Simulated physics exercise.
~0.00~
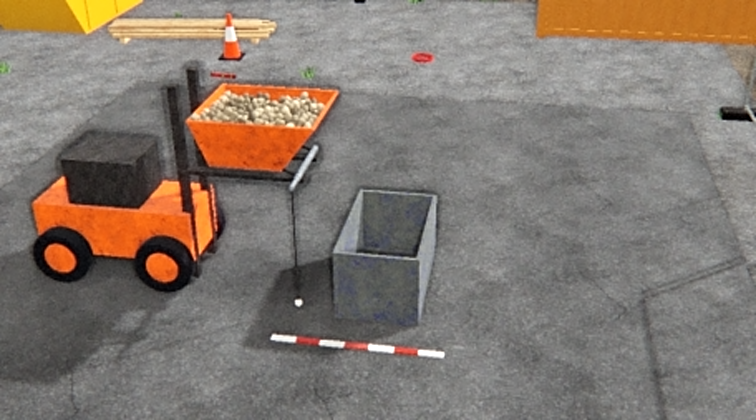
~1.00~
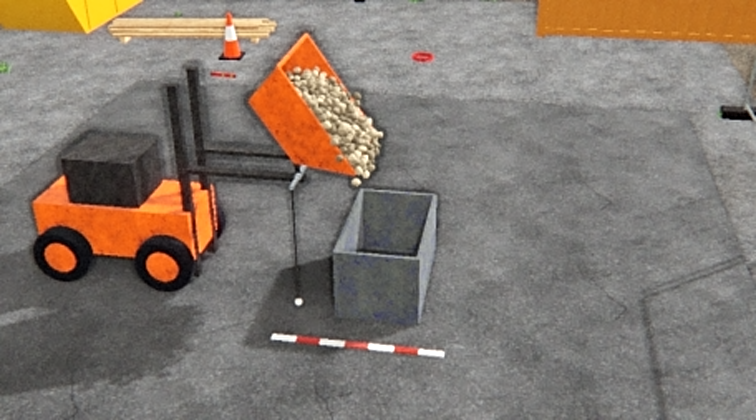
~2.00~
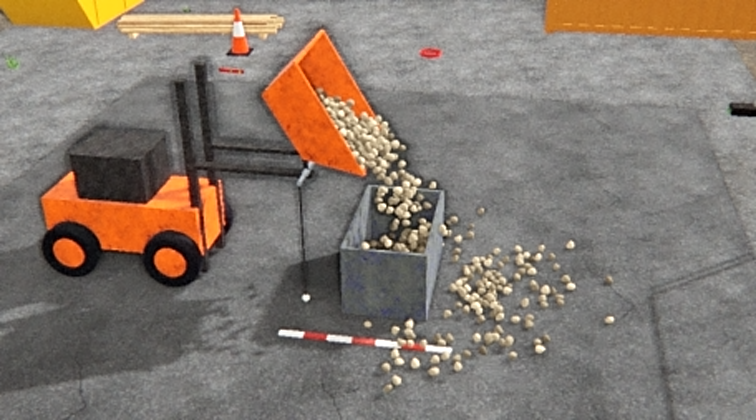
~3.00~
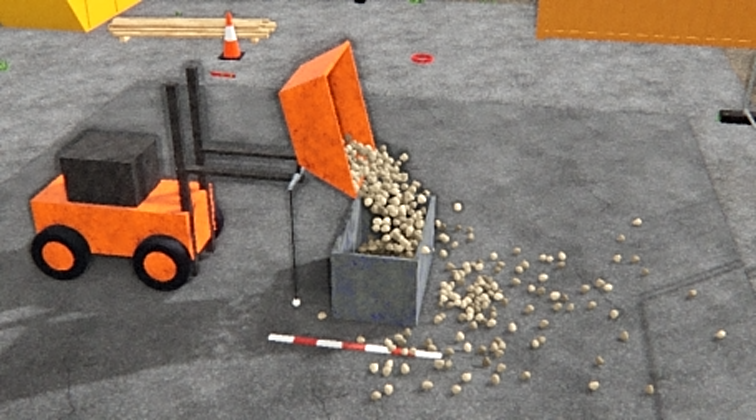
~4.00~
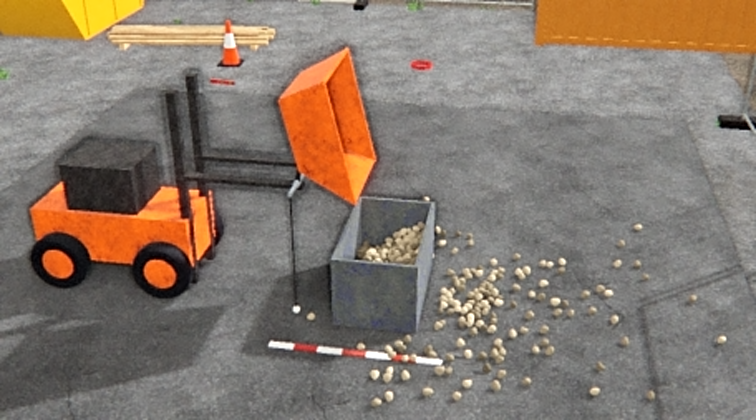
On a paved yard, an orange forklift tips its skip of round stones into a grey bin, some scattering beyond it.
